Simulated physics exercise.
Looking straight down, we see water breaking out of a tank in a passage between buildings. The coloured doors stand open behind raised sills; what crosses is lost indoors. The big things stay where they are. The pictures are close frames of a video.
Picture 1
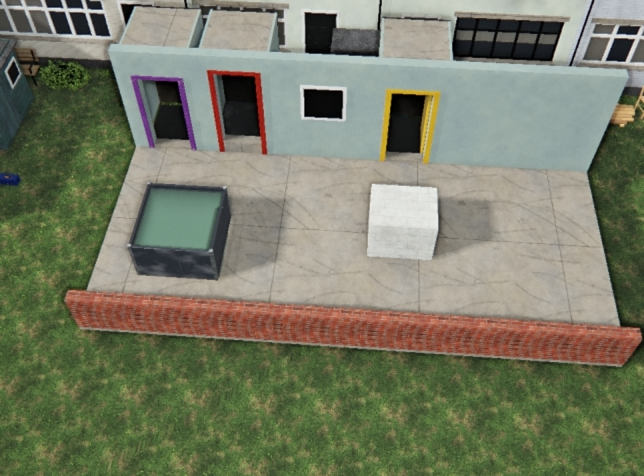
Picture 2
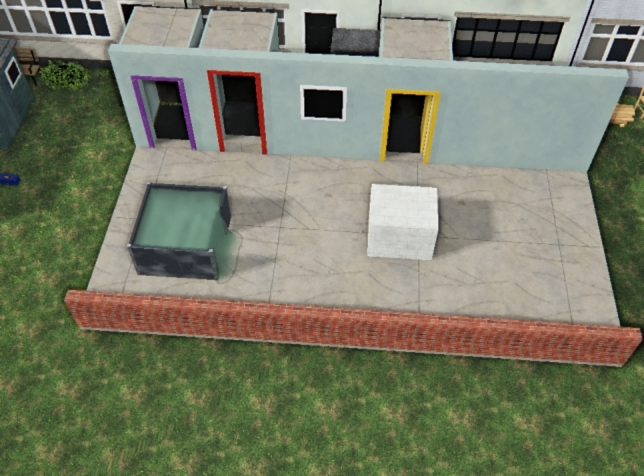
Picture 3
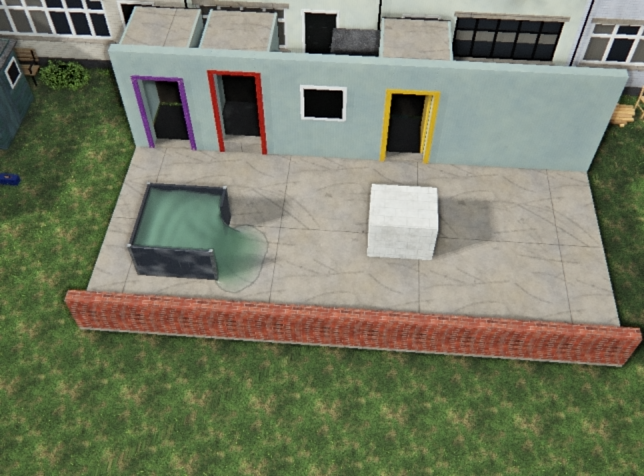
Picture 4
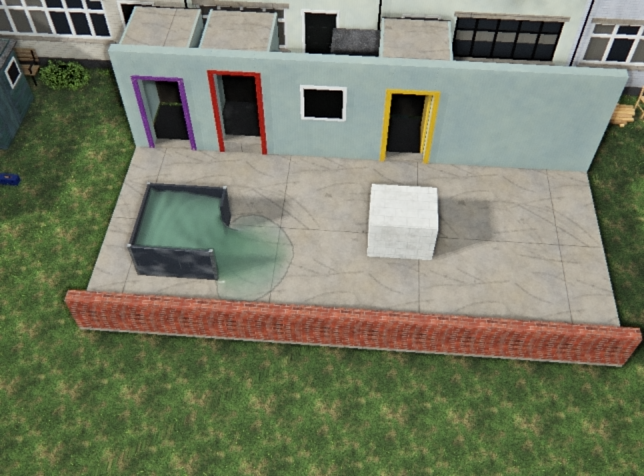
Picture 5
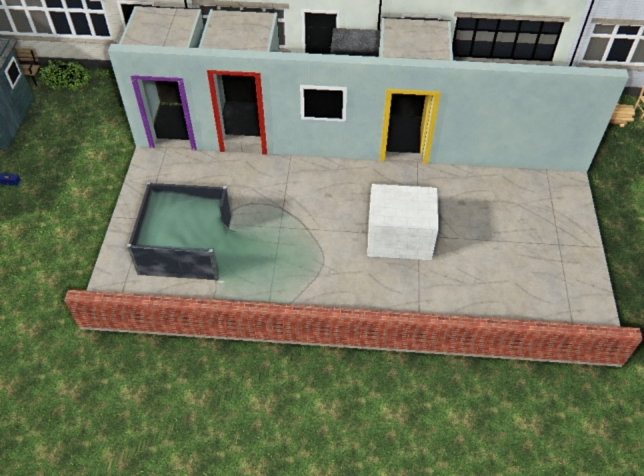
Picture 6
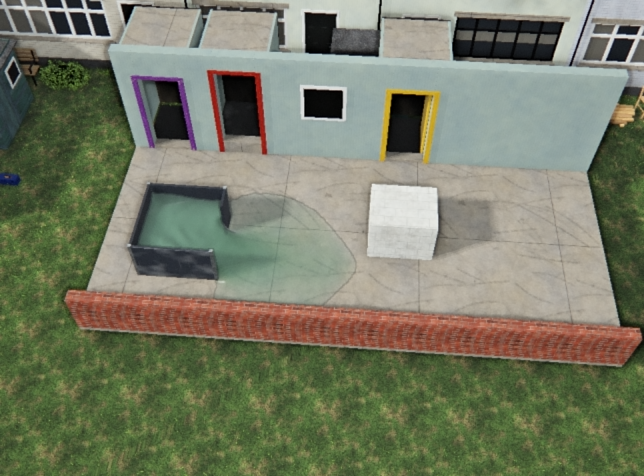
On a paved yard between a pale blue wall and a low brick wall, greenish water broke out through the right side of a dark tank and spread rightward across the paving toward a white block.
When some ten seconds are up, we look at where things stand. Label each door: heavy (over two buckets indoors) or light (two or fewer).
Purple door - light; yellow door - heavy; red door - light.
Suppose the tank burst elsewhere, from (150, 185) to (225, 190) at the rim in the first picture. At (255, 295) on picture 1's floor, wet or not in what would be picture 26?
That spot ends up spared.
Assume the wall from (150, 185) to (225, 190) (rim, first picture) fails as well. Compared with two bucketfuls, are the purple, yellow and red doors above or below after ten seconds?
Well, the purple door overshoots, the yellow door comes up short, and the red door overshoots.
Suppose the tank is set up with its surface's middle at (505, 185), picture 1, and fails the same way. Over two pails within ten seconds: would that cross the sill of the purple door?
Then the purple door falls short.
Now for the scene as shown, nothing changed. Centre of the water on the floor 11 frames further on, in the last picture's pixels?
I'd mark it close to (304, 263).
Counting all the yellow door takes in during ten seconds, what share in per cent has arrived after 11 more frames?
Estimated share: About 0 %.
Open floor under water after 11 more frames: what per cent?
Roughly 45 %.
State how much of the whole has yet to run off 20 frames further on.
Around 88 in a hundred.
A moment on, water covers 30 % of the floor; the purple door not reached, the yellow door not reached, the red door not reached.
Next, water covers 45 % of the floor; the purple door not reached, the yellow door wet at the sill, nothing in, the red door not reached.
Then, water covers 55 % of the floor; the purple door not reached, the yellow door over two buckets in, the red door wet at the sill, nothing in.
Later, water covers 80 % of the floor; the purple door not reached, the yellow door over two buckets in, the red door wet at the sill, nothing in.
In the end, water covers 80 % of the floor; the purple door wet at the sill, nothing in, the yellow door over two buckets in, the red door wet at the sill, nothing in.
